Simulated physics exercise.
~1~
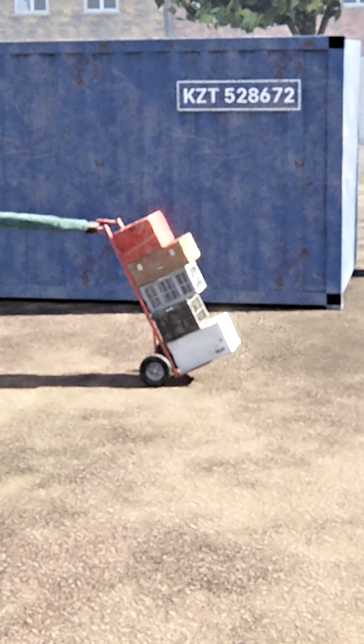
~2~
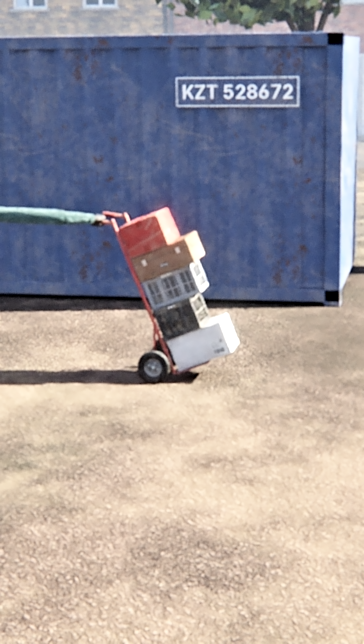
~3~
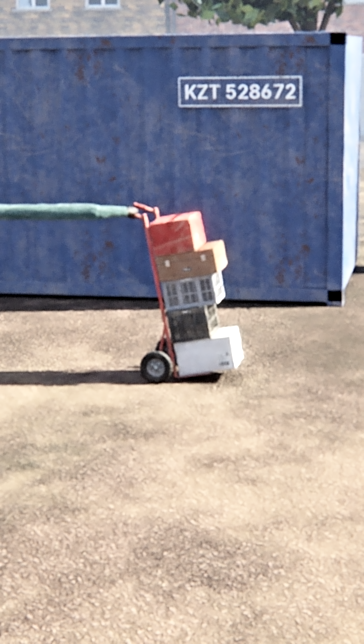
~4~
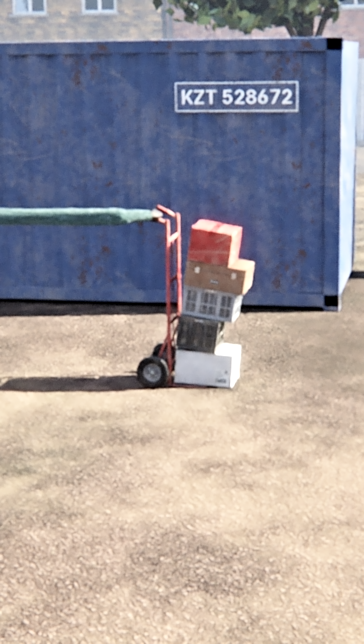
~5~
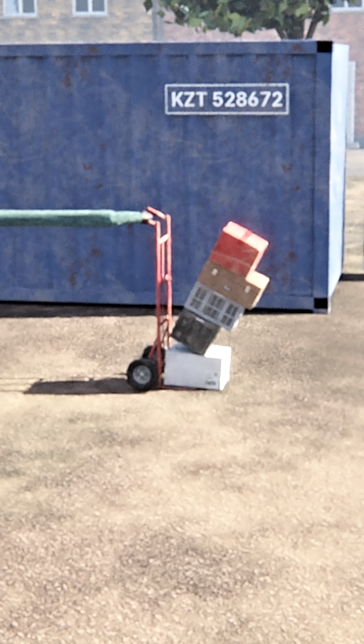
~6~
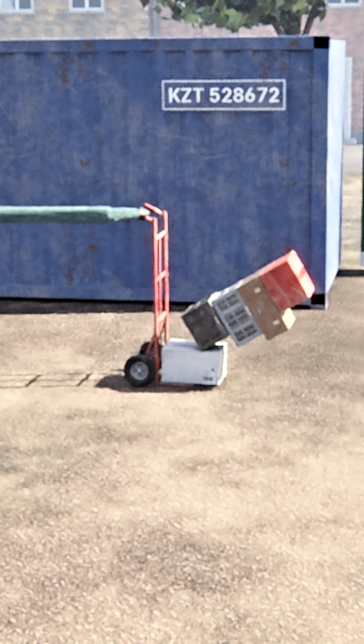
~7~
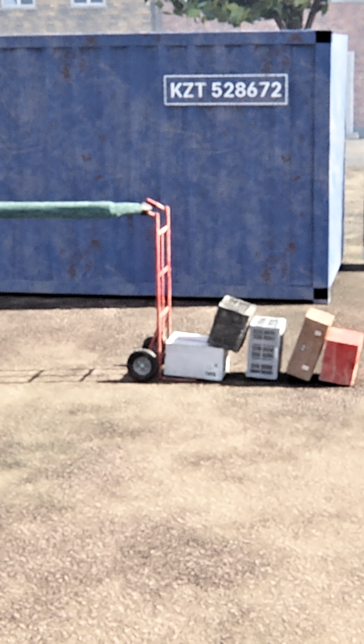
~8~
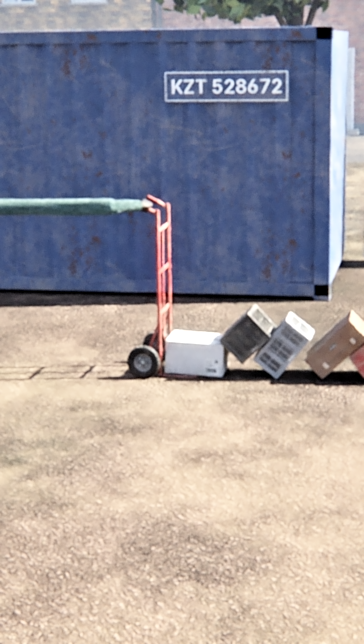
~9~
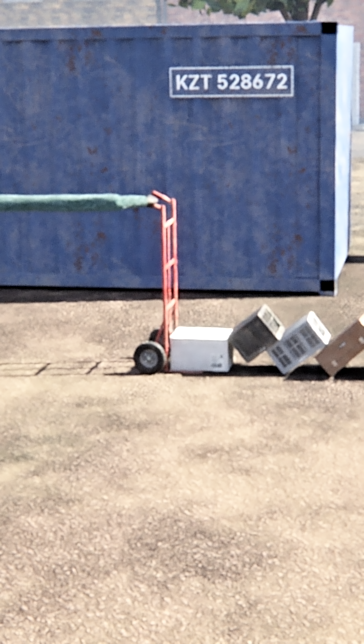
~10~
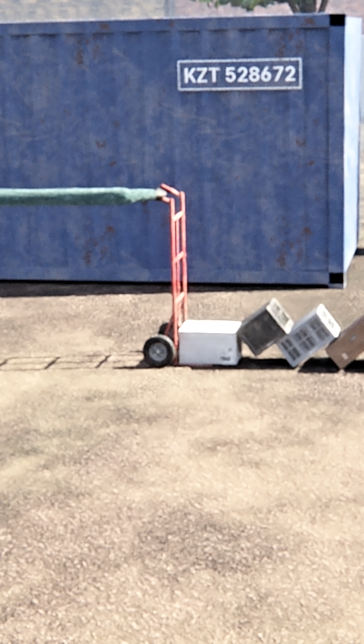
Green-sleeved arm swinging a loaded red hand truck upright, four upper boxes toppling right onto the ground, white box staying on.
